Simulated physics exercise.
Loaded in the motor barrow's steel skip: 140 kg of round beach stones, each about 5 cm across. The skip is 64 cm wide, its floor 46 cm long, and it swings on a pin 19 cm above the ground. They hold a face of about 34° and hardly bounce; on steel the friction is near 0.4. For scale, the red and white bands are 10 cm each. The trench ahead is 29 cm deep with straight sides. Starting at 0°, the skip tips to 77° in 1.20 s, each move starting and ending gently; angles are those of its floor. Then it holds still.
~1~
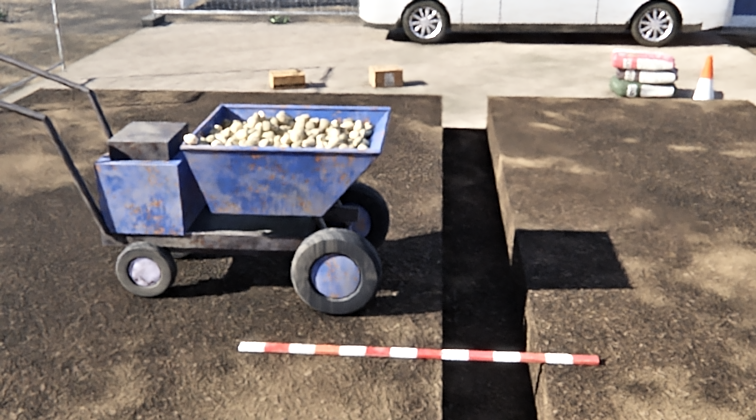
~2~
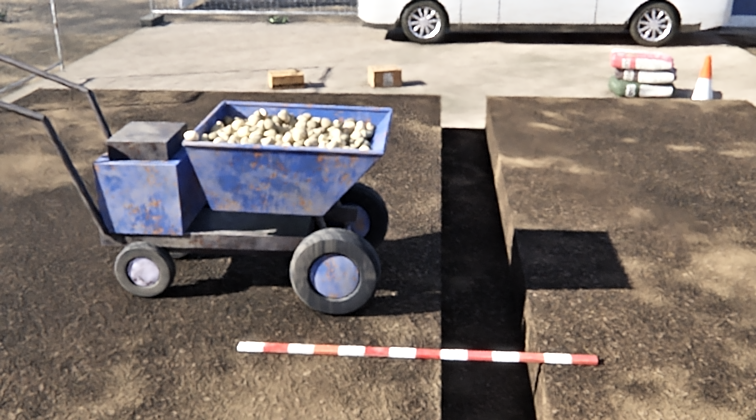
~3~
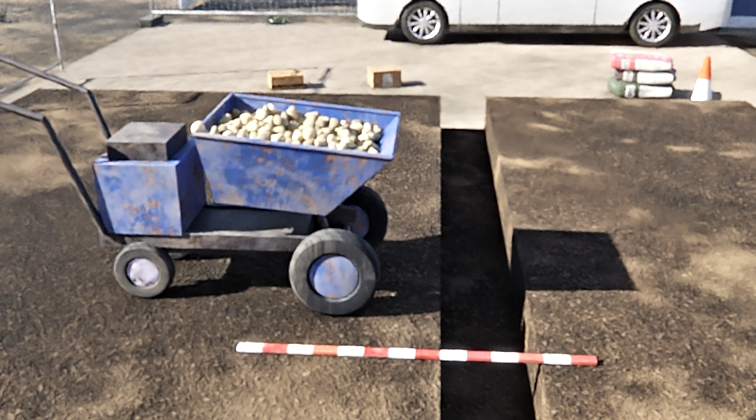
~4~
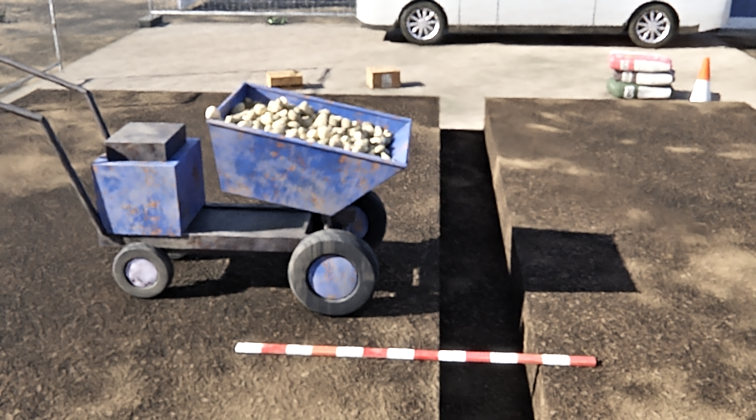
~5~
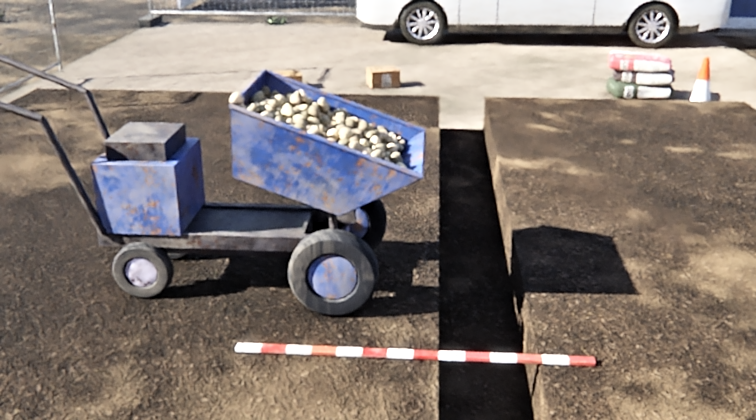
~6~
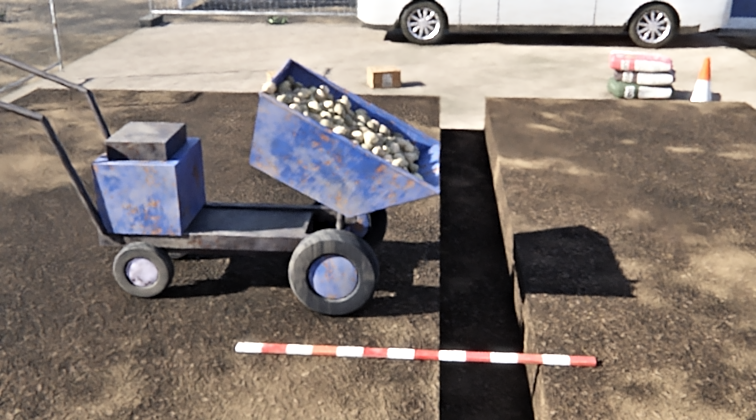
We see a blue wheeled barrow loaded with pale stones standing left of a narrow trench, behind a red and white pole; its skip gradually tilts toward the right, the rear rising and the front lip lowering, while the wheels stay put.
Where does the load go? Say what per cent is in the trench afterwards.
Roughly 74 per cent ends in the trench.
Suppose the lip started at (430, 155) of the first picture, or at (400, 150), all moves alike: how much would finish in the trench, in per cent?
About 25 and 50 per cent.
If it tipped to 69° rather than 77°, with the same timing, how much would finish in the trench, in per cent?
In that case some 65 per cent.
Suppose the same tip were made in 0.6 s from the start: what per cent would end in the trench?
Then about 55 per cent.
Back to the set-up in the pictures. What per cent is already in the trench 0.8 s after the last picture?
About 50 per cent by then.
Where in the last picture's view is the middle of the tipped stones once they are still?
Around (500, 325).
Then, 0.4 s after the last picture the floor is at 65°, 99 % in the skip, 1 % in the trench; the foremost stones are at (491, 246).
Then, 0.8 s after the last picture the floor is at 77°, 31 % in the skip, 50 % in the trench, 19 % past the trench; the foremost stones are at (633, 301).
Then, 1.1 s after the last picture the floor is at 77°, 4 % in the skip, 69 % in the trench, 26 % past the trench; the foremost stones are at (746, 309).
Then, 3.1 s after the last picture the floor is at 77°, 0 % in the skip, 74 % in the trench, 26 % past the trench; the foremost stones are past the picture's edge.
